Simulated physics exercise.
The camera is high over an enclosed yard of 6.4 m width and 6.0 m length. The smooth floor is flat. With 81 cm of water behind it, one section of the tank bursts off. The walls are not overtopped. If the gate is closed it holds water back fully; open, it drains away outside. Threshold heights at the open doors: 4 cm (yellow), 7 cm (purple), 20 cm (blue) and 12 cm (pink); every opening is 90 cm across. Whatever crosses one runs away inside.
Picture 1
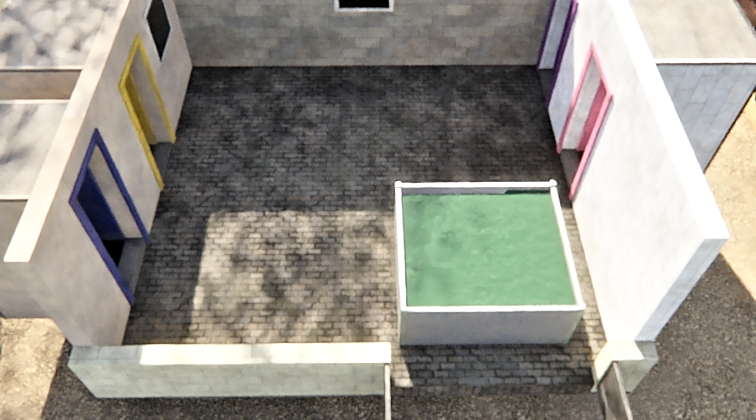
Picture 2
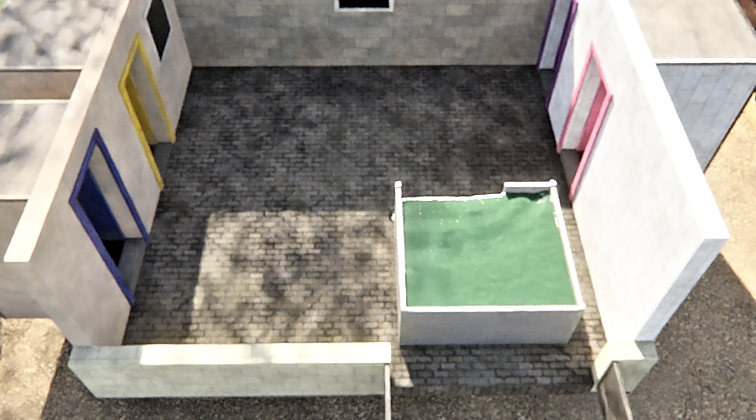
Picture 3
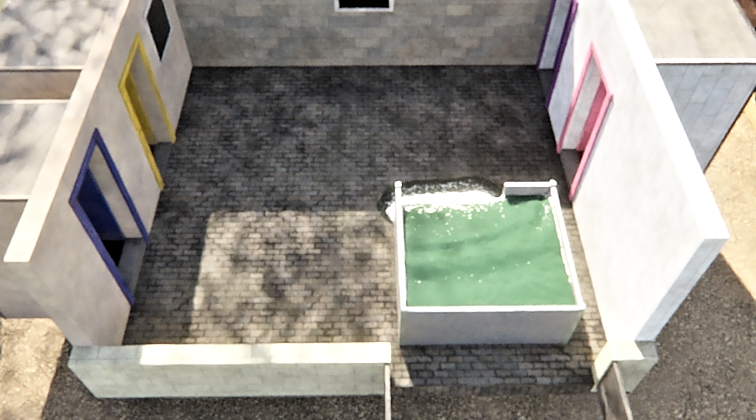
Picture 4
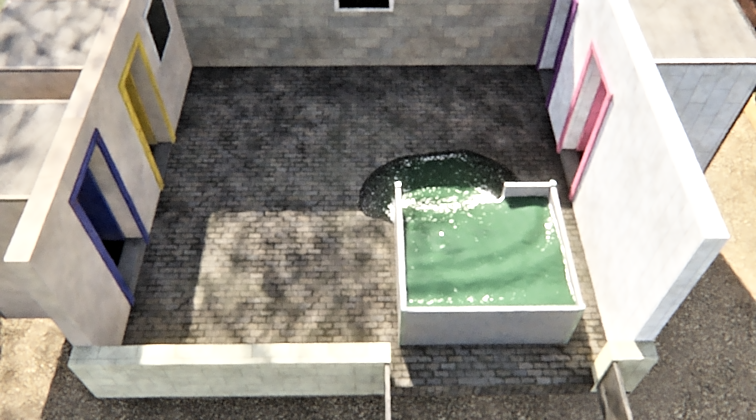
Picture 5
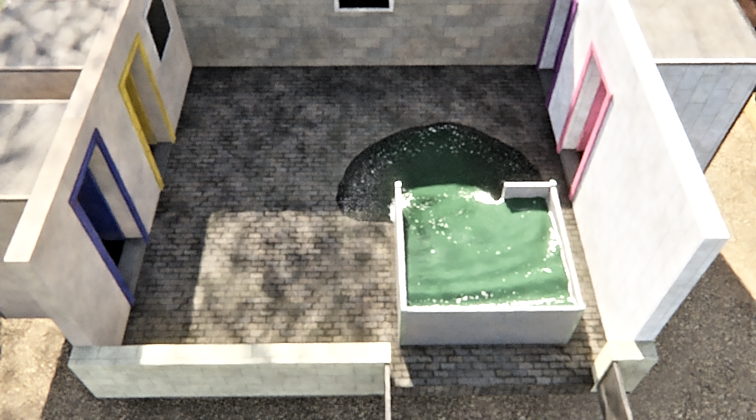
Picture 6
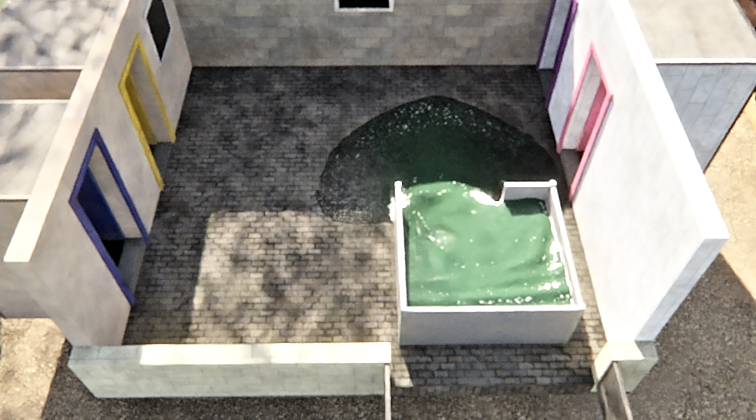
Green water pours from the tank's broken far side and spreads across the paved yard.
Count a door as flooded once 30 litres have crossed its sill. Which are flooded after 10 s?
Door by door: At the yellow door it goes over the limit; at the purple door it passes the limit; at the blue door it keeps below the limit; at the pink door it keeps below the limit.
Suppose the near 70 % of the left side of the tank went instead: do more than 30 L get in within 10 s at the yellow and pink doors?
Then: Yellow over, pink under.
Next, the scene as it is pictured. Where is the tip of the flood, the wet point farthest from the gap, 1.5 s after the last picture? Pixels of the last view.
At about (202, 68).
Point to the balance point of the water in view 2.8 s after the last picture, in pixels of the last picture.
Near (397, 149).
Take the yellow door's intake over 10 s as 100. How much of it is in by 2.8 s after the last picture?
Some 0 per cent by then.
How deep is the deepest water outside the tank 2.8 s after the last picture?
Roughly 34 cm.
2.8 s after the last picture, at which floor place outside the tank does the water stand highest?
Near (193, 68).
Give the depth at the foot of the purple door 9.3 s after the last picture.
Some 5.5 cm.
Then, 0.7 s after the last picture water covers 40 % of the floor and is deepest (38 cm) near (428, 212); yellow door not reached, purple door 9 cm at the sill, 0 L in, blue door not reached, pink door 6 cm at the sill, 0 L in.
Then, 1.5 s after the last picture water covers 50 % of the floor and is deepest (42 cm) near (533, 66); yellow door not reached, purple door 25 cm at the sill, 23 L in, blue door not reached, pink door 2 cm at the sill, 0 L in.
Then, 2.8 s after the last picture water covers 55 % of the floor and is deepest (34 cm) near (193, 68); yellow door 8 cm at the sill, 0 L in, purple door 22 cm at the sill, 167 L in, blue door not reached, pink door 5 cm at the sill, 0 L in.
Then, 5.3 s after the last picture water covers 90 % of the floor and is deepest (17 cm) near (191, 74); yellow door 9 cm at the sill, 28 L in, purple door 14 cm at the sill, 297 L in, blue door 5 cm at the sill, 0 L in, pink door 5 cm at the sill, 0 L in.
Then, 9.3 s after the last picture water covers 100 % of the floor and is deepest (14 cm) near (383, 343); yellow door 8 cm at the sill, 71 L in, purple door 6 cm at the sill, 332 L in, blue door 8 cm at the sill, 0 L in, pink door 6 cm at the sill, 0 L in.
